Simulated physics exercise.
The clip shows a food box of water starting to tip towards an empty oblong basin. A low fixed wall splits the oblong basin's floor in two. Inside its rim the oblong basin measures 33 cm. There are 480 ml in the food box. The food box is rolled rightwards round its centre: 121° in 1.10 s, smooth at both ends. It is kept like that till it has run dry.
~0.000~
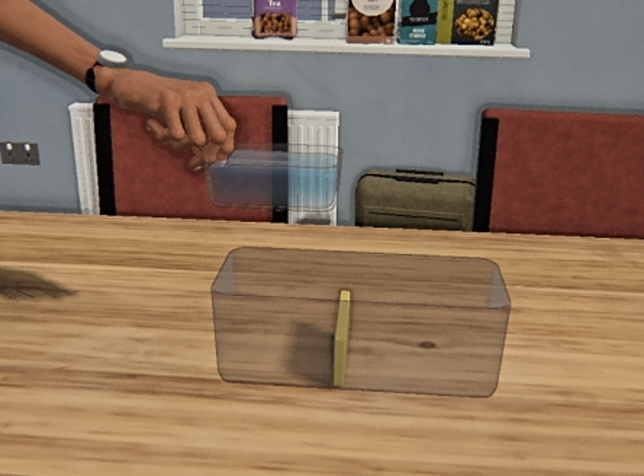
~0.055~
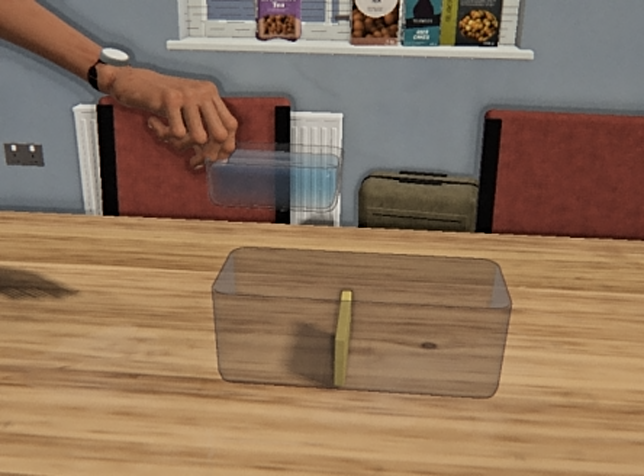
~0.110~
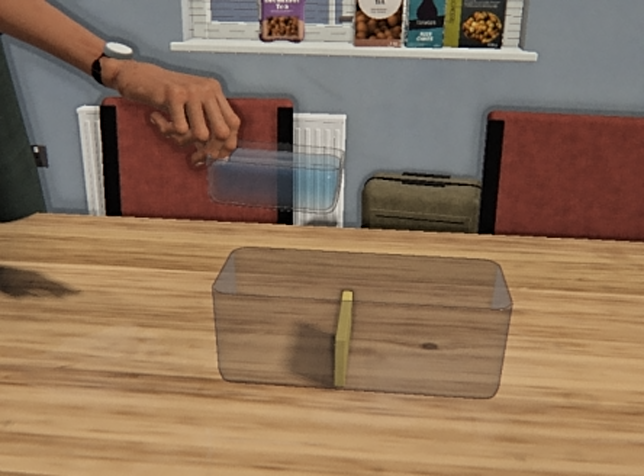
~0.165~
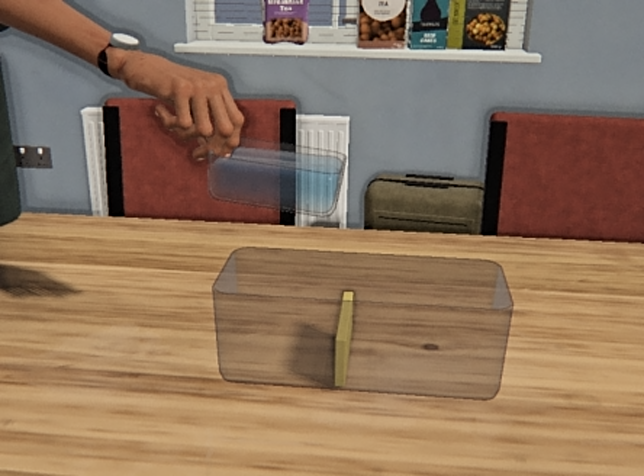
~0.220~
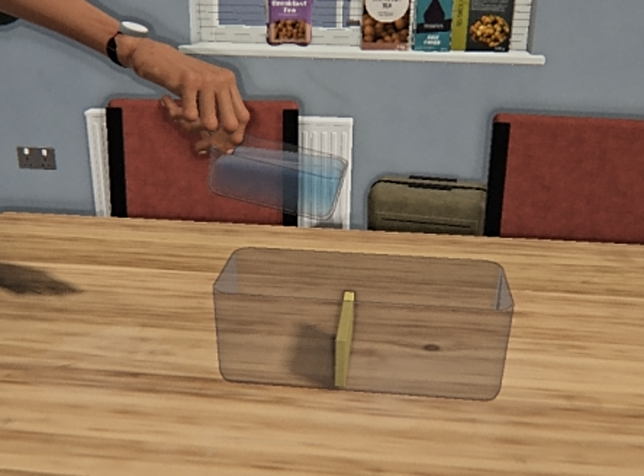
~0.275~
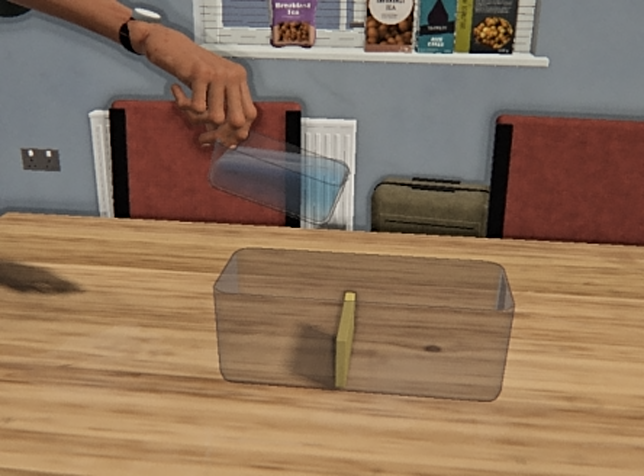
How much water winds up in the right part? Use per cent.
Roughly 83 per cent is past the wall.
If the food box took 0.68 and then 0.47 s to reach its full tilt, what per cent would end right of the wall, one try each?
In turn about 85 and 70 per cent.
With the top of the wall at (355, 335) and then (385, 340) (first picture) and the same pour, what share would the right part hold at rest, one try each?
First 75, then 55 per cent.
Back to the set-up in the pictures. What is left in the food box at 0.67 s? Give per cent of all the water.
Near 12 in a hundred.
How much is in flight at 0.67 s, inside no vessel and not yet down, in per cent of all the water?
Some 26 per cent.
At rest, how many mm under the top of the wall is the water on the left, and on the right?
Some 58 mm on the left and 44 mm on the right.
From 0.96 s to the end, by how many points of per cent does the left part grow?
About 2 per cent.
Then, 0.67 s in, the tilt is 81° and 12 per cent is still to pour, 0 is left of the wall and 60 right of it.
Then, 0.96 s in, the tilt is 116° and 1 per cent is still to pour, 14 is left of the wall and 83 right of it.
Then, 1.27 s in, the tilt is 121° and 0 per cent is still to pour, 16 is left of the wall and 83 right of it.
Then, 1.60 s in, the tilt is 121° and 0 per cent is still to pour, 15 is left of the wall and 83 right of it.
Finally, 15 per cent lies left of the wall, 83 right of it and 2 outside.
